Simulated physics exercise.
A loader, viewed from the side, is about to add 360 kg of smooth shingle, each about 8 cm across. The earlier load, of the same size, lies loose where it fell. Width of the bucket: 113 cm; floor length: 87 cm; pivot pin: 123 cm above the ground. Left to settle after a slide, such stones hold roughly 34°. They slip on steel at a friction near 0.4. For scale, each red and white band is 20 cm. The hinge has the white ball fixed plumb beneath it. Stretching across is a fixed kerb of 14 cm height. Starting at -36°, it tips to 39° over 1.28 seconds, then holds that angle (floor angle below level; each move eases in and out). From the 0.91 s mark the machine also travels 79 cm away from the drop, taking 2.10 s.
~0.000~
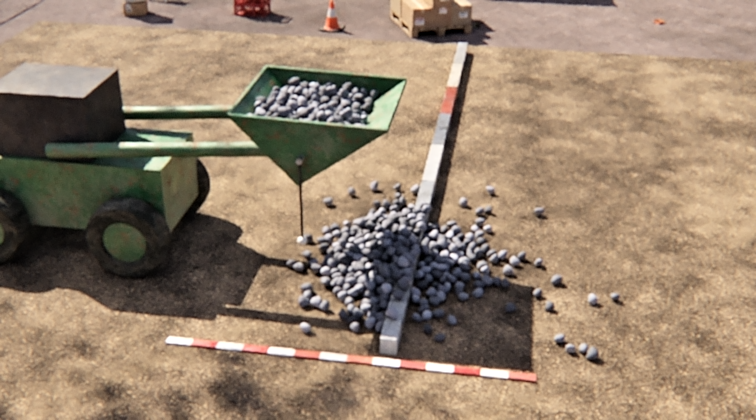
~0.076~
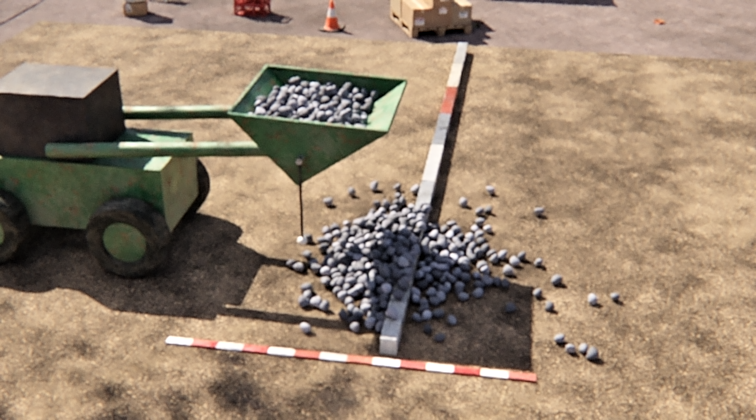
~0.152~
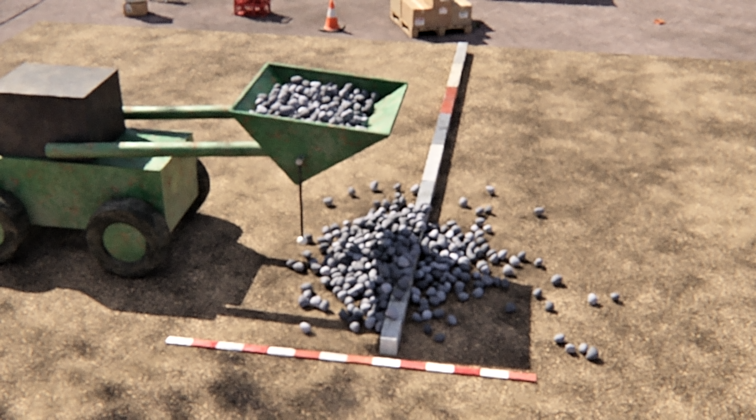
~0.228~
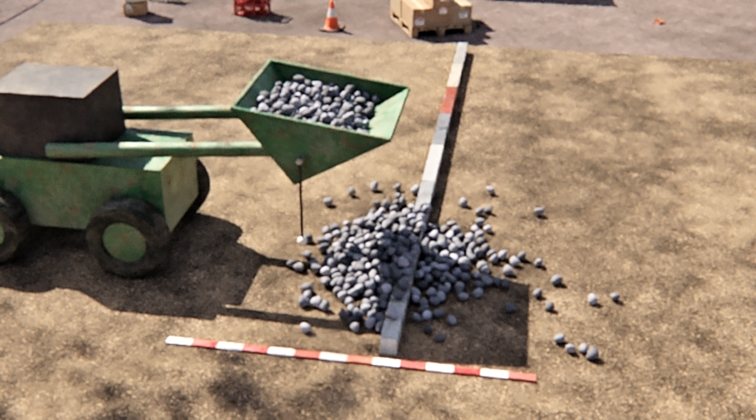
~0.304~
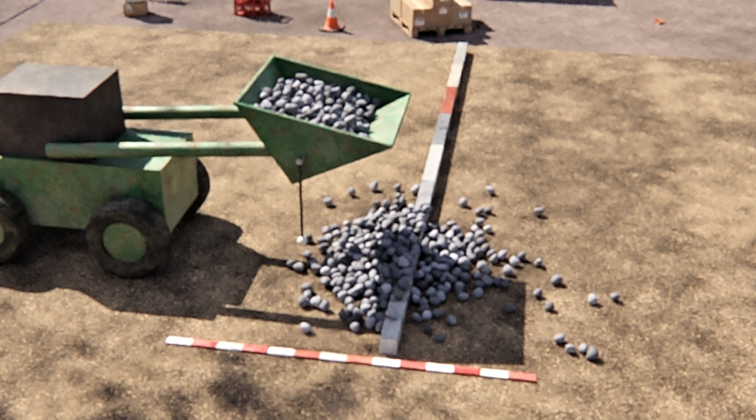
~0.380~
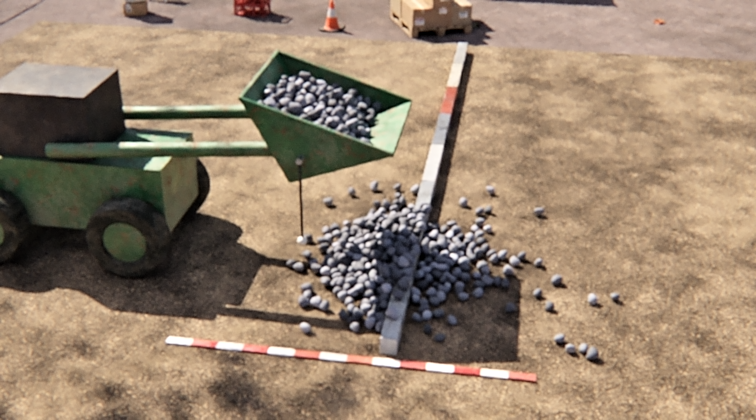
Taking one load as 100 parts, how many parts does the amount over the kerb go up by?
49 parts.
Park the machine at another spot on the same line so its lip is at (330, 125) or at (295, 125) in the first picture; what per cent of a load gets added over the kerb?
About 5 per cent for the first, 0 per cent for the second.
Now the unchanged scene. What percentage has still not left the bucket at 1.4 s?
About 35 per cent.
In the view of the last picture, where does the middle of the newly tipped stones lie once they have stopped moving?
I'd point to about (406, 255).
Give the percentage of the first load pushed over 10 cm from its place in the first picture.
Near 25 per cent, I reckon.
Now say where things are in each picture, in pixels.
In the first picture, the bucket is at -36°, its lip at (387, 131); the top of the load is at (310, 93). The earlier load is highest near (402, 248), 24 cm above ground level, 73 % on this side of the kerb, 27 % over the kerb.
The second picture shows lip at (388, 132), floor tilted -35°, highest stones at (303, 93); the stones move at 0.1 m/s on average.
In the third picture, the bucket is at -33°, its lip at (389, 135); the top of the load is at (299, 92); the stones move at 0.1 m/s on average.
In the fourth picture, the bucket is at -30°, its lip at (390, 141); the top of the load is at (292, 90); the stones move at 0.2 m/s on average.
In the fifth picture, the bucket is at -25°, its lip at (392, 147); the top of the load is at (290, 89); the stones move at 0.2 m/s on average.
In the sixth picture, the bucket is at -20°, its lip at (393, 155); the top of the load is at (292, 85); the stones move at 0.3 m/s on average.
After 1.0 s the floor is at 27°; in per cent of one load, 99 in the bucket, 74 on this side of the kerb, 27 over the kerb; the foremost stones are at (578, 320).
After 1.4 s the floor is at 39°; in per cent of one load, 36 in the bucket, 128 on this side of the kerb, 36 over the kerb; the foremost stones are at (578, 320).
After 3.5 s the floor is at 39°; in per cent of one load, 0 in the bucket, 124 on this side of the kerb, 76 over the kerb; the foremost stones are at (590, 316).
After 6.2 s the floor is at 39°; in per cent of one load, 0 in the bucket, 124 on this side of the kerb, 76 over the kerb; the foremost stones are at (590, 316). Net gain over the kerb, 49.
